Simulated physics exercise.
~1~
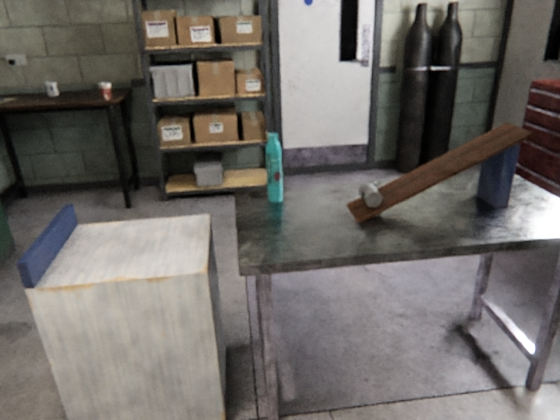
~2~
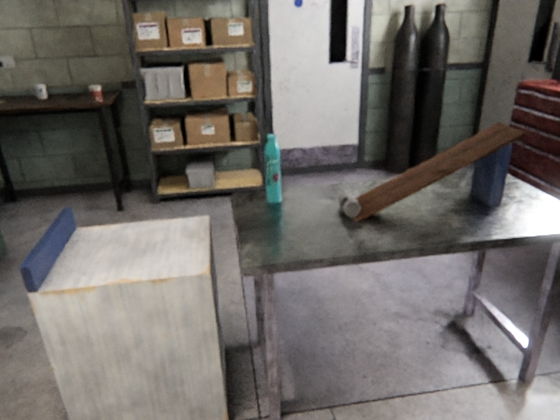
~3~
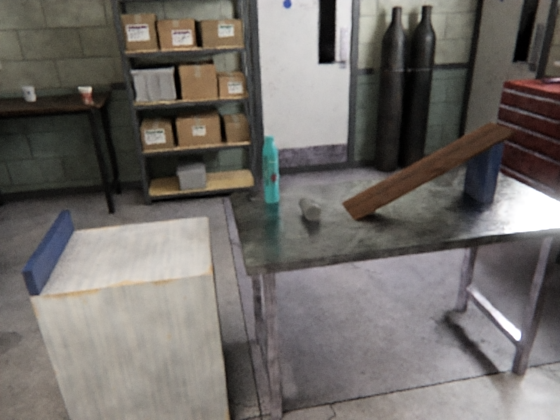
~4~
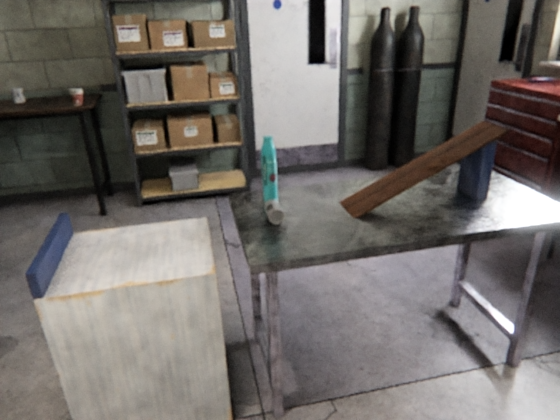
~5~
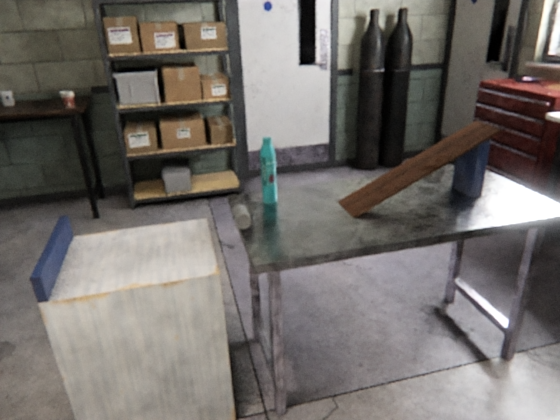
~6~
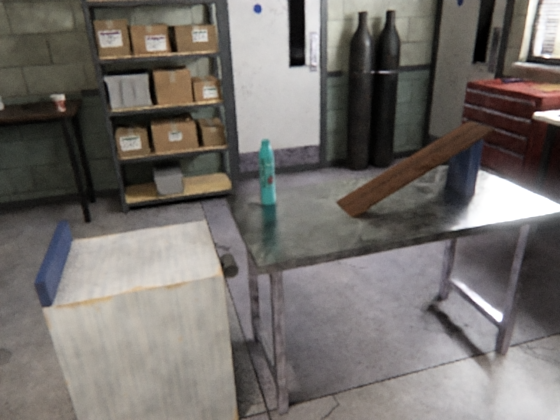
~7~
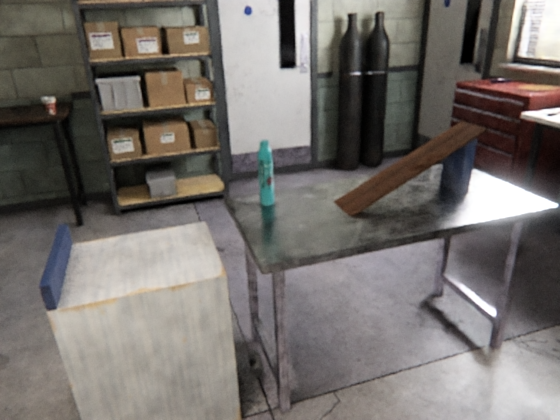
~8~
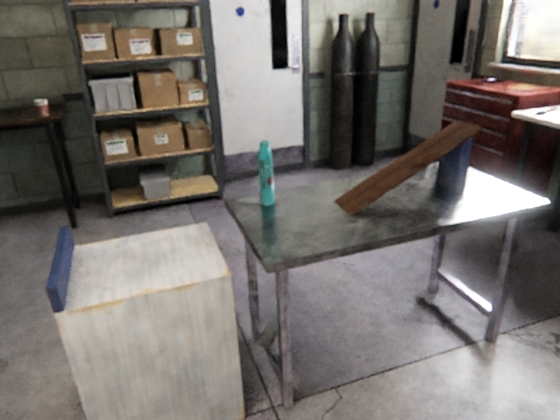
A dark metal table held a tilted wooden ramp and a turquoise bottle, and a small grey jar rolled down the ramp, passed the bottle, and dropped off the left edge into the gap beside a pale block, leaving the bottle standing.
